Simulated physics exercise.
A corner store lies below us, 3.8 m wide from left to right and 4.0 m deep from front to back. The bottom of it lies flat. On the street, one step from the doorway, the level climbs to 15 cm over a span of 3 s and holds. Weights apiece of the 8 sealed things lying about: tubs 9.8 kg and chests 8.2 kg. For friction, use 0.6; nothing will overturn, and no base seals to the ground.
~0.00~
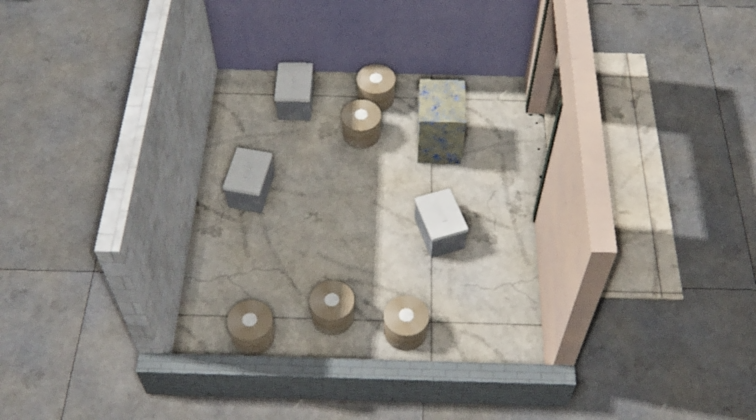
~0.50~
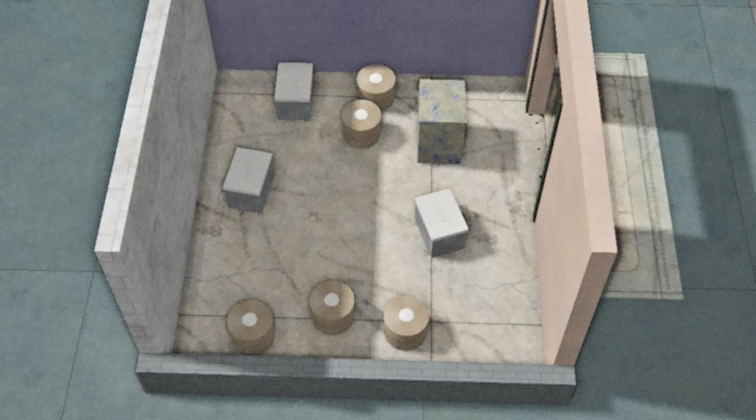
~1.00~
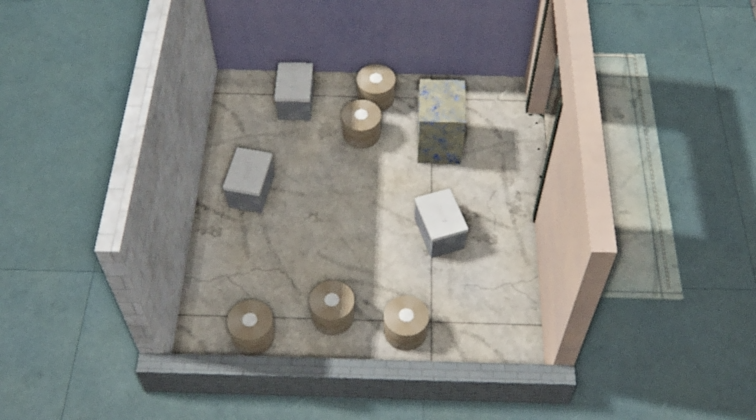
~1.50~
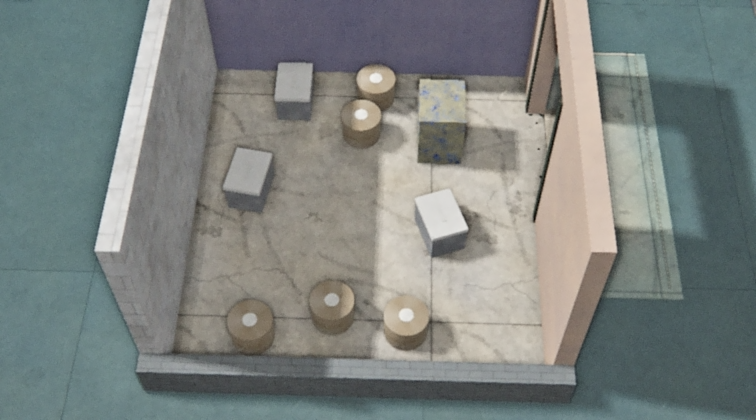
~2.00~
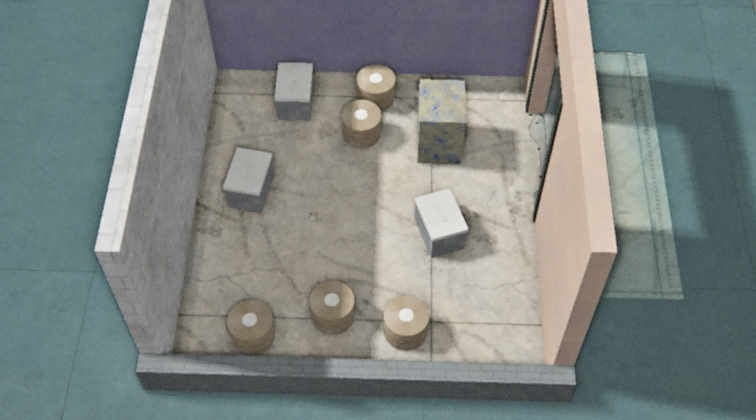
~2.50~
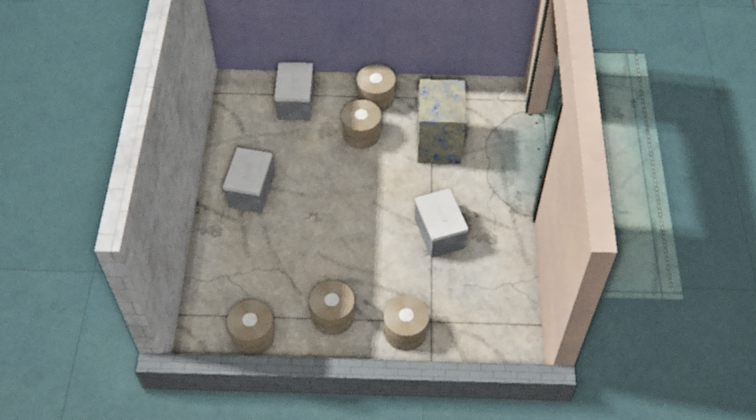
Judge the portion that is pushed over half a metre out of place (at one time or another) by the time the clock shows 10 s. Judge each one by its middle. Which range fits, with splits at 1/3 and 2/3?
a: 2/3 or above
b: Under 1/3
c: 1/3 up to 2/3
b, under 1/3.
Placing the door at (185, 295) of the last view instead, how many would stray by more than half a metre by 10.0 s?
Count: 4.
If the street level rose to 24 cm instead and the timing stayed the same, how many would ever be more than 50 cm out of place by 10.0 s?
The count would be 6.
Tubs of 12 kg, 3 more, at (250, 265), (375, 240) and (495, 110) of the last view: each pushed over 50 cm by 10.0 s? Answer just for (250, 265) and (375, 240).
Order as asked - inside the cutoff and inside the cutoff.
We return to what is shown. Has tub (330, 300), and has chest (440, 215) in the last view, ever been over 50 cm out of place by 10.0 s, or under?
Within, beyond.
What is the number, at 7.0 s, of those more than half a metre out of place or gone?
By that point, 1.
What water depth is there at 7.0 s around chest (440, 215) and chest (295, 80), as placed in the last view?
Depth approx. 4 cm / 2 cm.
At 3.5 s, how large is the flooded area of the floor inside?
The covered patch comes to about 2.0 m2.
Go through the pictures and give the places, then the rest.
The first frame shows a tub at (361, 115) rests on the ground; a tub at (332, 300), on the bottom; water covers 0.0 m2; 0 of 8 have shifted.
The second frame shows a tub at (361, 115), on the bottom; a tub at (332, 300), on the bottom; 0.0 m2 under water; 0 of 8 have shifted.
The third frame shows a tub at (361, 115), on the bottom; a tub at (332, 300), on the bottom; water covers 0.0 m2; 0 of 8 have shifted.
The fourth frame shows a tub at (361, 115), on the bottom; a tub at (332, 300), on the bottom; 0.0 m2 under water; 0 of 8 have shifted.
The fifth frame shows a tub at (361, 115), on the bottom; a tub at (332, 300) rests on the ground; water covers 0.0 m2; 0 of 8 have shifted.
The sixth frame shows a tub at (361, 115) rests on the ground; a tub at (332, 300), on the bottom; water covers 0.6 m2; 0 of 8 have shifted.
After 3.5 s 0 of 8 are over 50 cm from their spots; 0 afloat.
After 4.5 s 0 of 8 are over 50 cm from their spots; 0 afloat.
After 7.0 s 1 of 8 are over 50 cm from their spots; 0 afloat.
After 10.0 s 1 of 8 are over 50 cm from their spots, and 1 have been at some point; 6 afloat.
